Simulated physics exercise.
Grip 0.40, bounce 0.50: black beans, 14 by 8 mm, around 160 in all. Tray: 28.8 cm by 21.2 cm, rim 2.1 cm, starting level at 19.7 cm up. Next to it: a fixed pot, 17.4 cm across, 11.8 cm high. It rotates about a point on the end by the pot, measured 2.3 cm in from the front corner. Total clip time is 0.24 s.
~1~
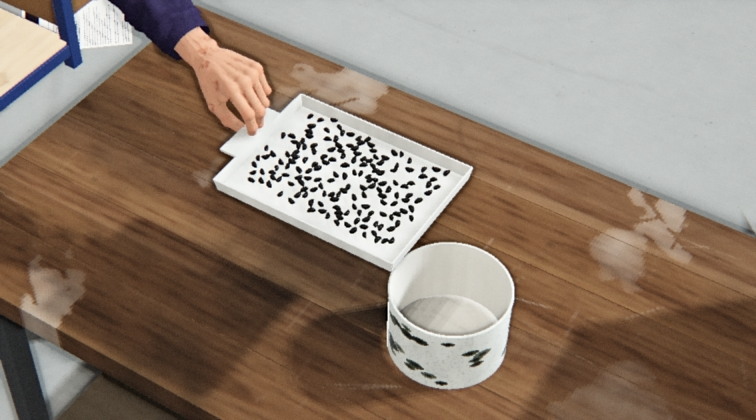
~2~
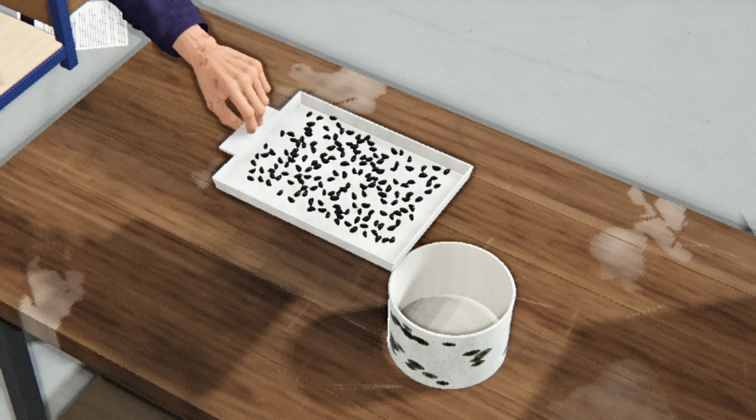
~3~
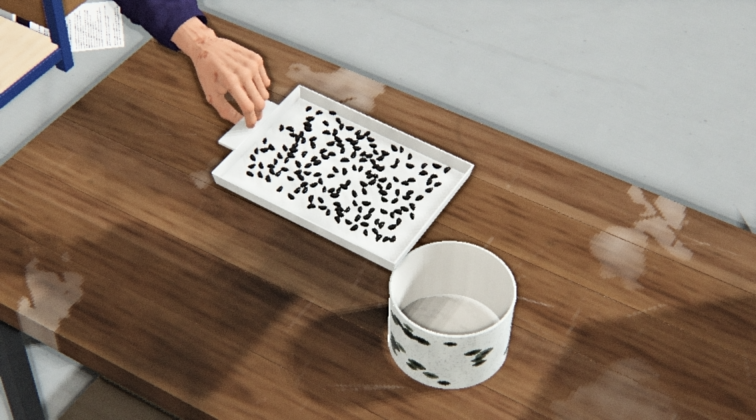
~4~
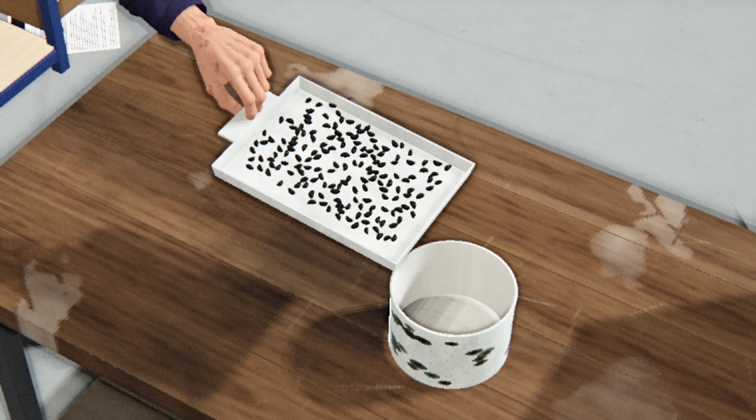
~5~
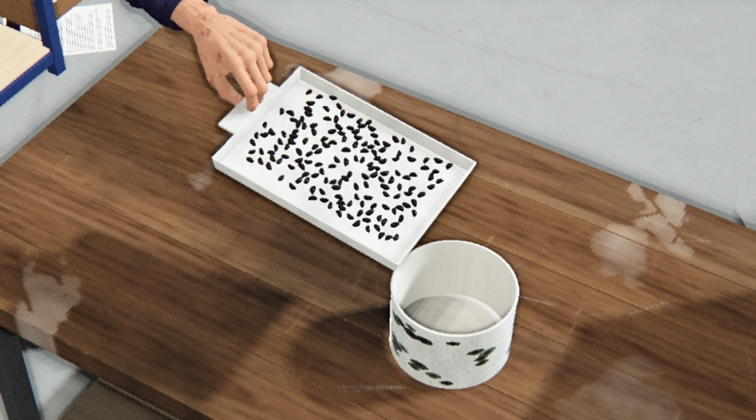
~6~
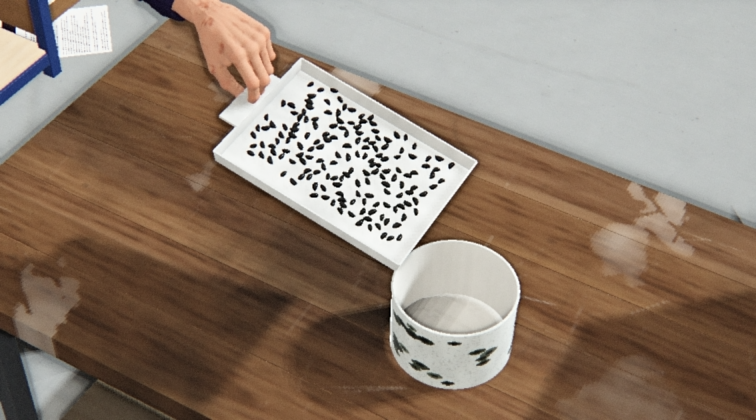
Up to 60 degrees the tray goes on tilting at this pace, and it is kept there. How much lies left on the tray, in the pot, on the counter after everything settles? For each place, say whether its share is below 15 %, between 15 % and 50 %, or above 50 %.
At the end, left on the tray: It's going to get the main portion of the load; pot: It's going to get a solid slice of the load; counter: It's going to get a small sliver of the load.
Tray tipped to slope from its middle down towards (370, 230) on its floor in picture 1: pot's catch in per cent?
About 10 per cent.
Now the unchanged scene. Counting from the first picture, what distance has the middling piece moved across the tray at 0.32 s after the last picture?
By then it sits near 5 cm from where it began.
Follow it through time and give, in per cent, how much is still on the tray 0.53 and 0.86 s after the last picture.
Around 100 first, about 75 after.
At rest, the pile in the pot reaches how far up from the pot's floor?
My guess is around 1.0 centimetres.
Then, 0.32 s after the last picture, tilt 36 degrees; the tray holds 100 %, the pot 0 %.
Then, 0.53 s after the last picture, tilt 51 degrees; the tray holds 100 %, the pot 0 %.
Then, 0.86 s after the last picture, tilt 60 degrees; the tray holds 75 %, the pot 20 %.
In the end, tray 75 %, pot 20 %, counter 5 %.
